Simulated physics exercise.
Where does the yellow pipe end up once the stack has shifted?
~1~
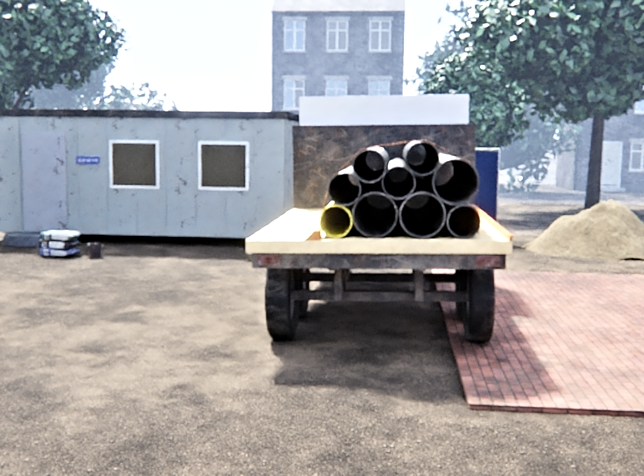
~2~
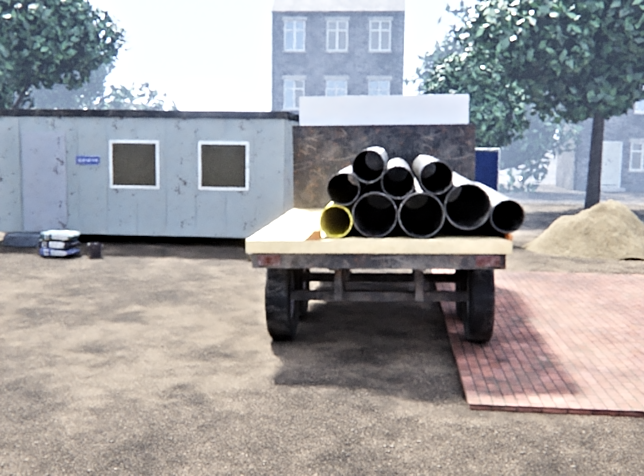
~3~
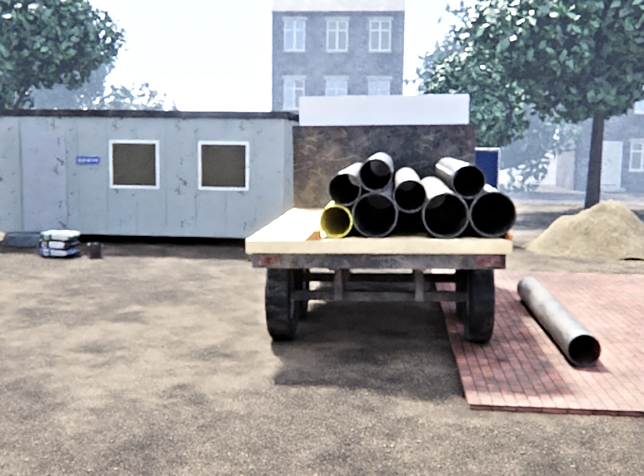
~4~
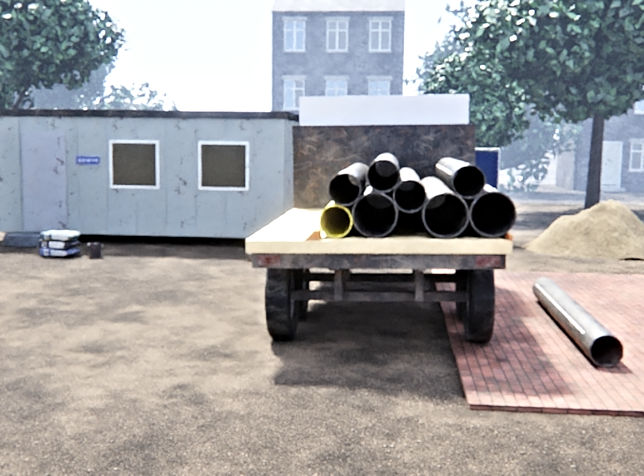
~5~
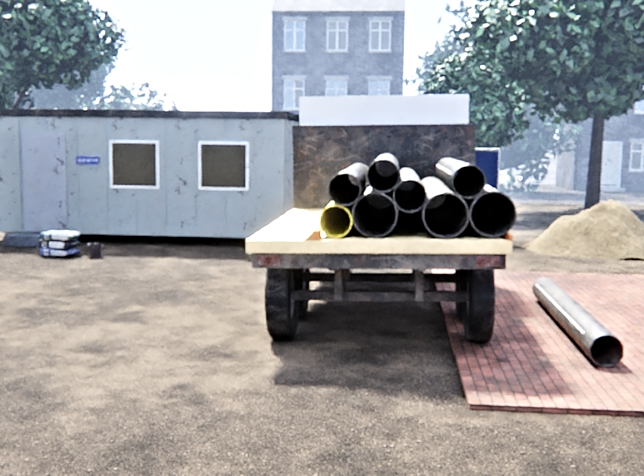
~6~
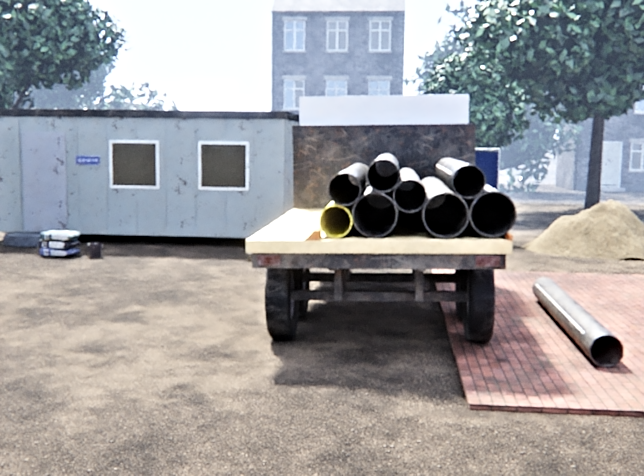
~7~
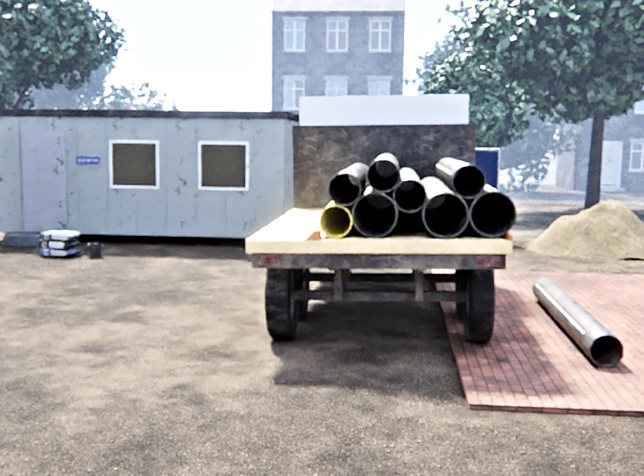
It is still on the lorry's deck, at the left end of the bottom row of pipes.
